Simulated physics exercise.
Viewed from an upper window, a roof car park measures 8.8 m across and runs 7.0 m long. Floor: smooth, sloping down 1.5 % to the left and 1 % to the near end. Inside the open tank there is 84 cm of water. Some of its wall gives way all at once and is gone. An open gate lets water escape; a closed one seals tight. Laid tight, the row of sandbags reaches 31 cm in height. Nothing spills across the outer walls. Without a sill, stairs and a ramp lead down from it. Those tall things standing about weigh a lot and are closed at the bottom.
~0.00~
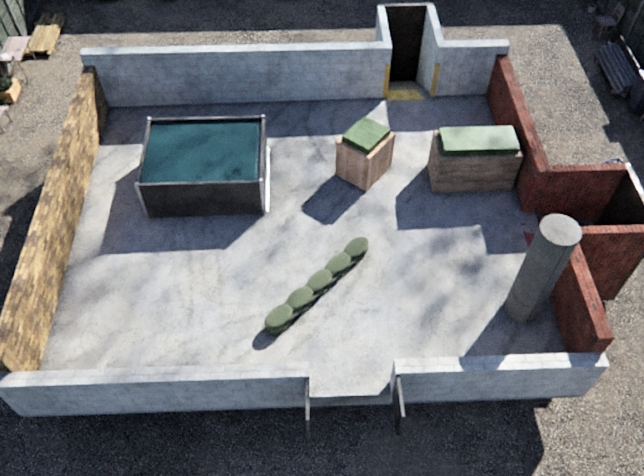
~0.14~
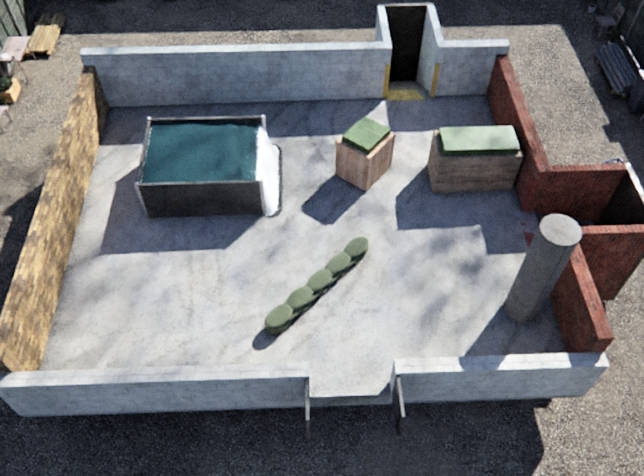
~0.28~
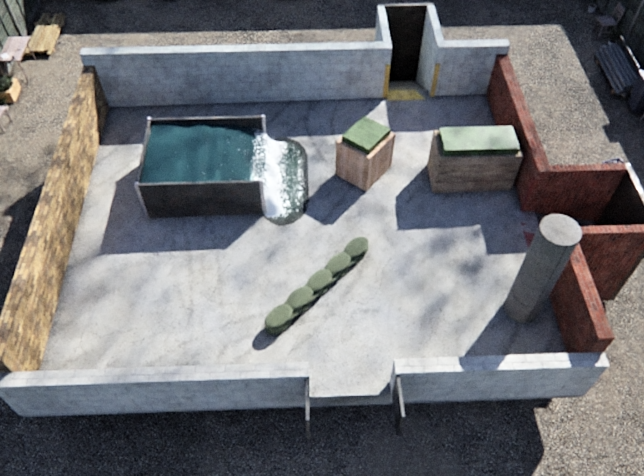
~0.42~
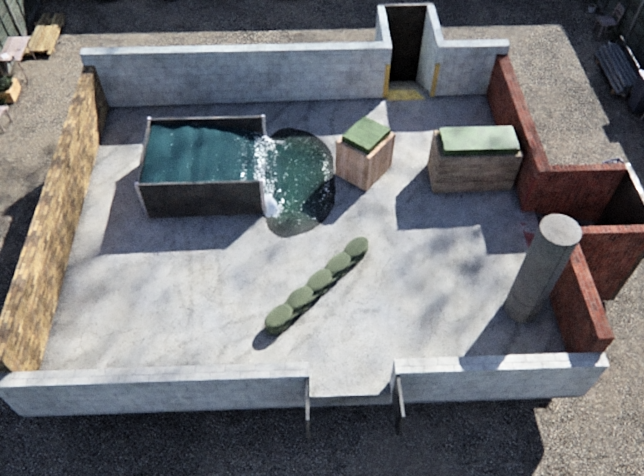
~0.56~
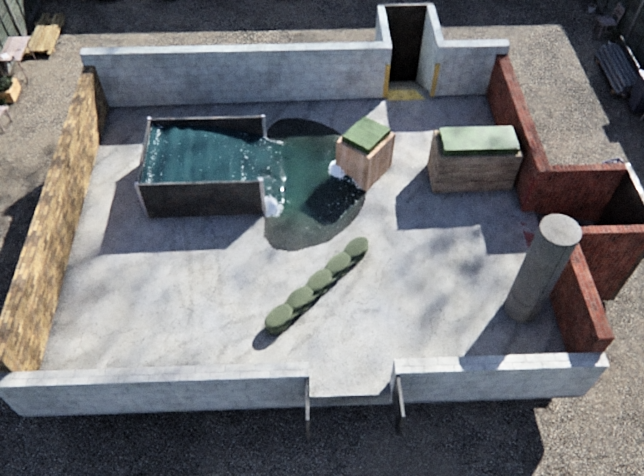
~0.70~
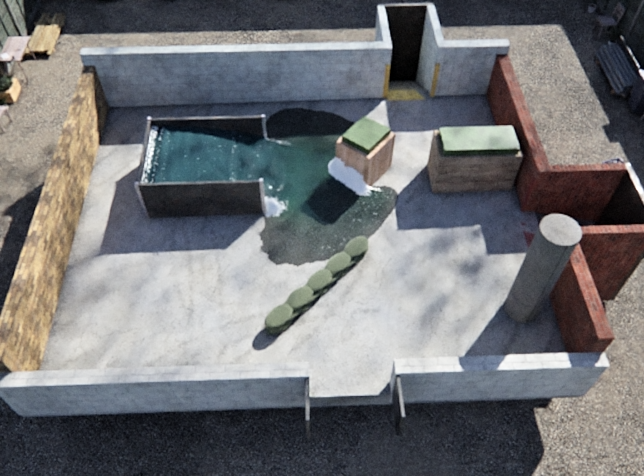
Water pouring from the open right side of a dark tank, spreading across a walled concrete floor and around a green-topped block.
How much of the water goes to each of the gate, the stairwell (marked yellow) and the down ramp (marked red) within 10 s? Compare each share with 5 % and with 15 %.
Result: Gate at less than 5 %, stairwell (marked yellow) at between 5 and 15 %, down ramp (marked red) at from 5 to 15 %.
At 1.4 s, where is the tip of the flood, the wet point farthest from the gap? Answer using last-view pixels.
Somewhere about (518, 211).
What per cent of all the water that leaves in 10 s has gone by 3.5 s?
40 %.
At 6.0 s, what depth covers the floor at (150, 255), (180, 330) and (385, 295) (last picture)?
About 1, 2 and 3 cm respectively.
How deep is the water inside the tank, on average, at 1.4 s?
Some 44 cm on average.
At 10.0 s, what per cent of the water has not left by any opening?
I'd put it at some 78 percent still there.
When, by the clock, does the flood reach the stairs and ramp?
Front arrival - stairs: 1.4 s; ramp: 1.6 s.
After 1.4 s water covers 30 % of the floor and is deepest (49 cm) near (333, 172); gone so far, the gate 0 %, the stairwell (marked yellow) 0 %, the down ramp (marked red) 0 %.
After 2.2 s water covers 45 % of the floor and is deepest (39 cm) near (542, 288); gone so far, the gate 0 %, the stairwell (marked yellow) 2 %, the down ramp (marked red) 1 %.
After 3.5 s water covers 60 % of the floor and is deepest (31 cm) near (494, 160); gone so far, the gate 0 %, the stairwell (marked yellow) 4 %, the down ramp (marked red) 5 %.
After 6.0 s water covers 85 % of the floor and is deepest (16 cm) near (392, 163); gone so far, the gate 1 %, the stairwell (marked yellow) 6 %, the down ramp (marked red) 10 %.
After 10.0 s water covers 95 % of the floor and is deepest (14 cm) near (46, 394); gone so far, the gate 3 %, the stairwell (marked yellow) 8 %, the down ramp (marked red) 11 %.
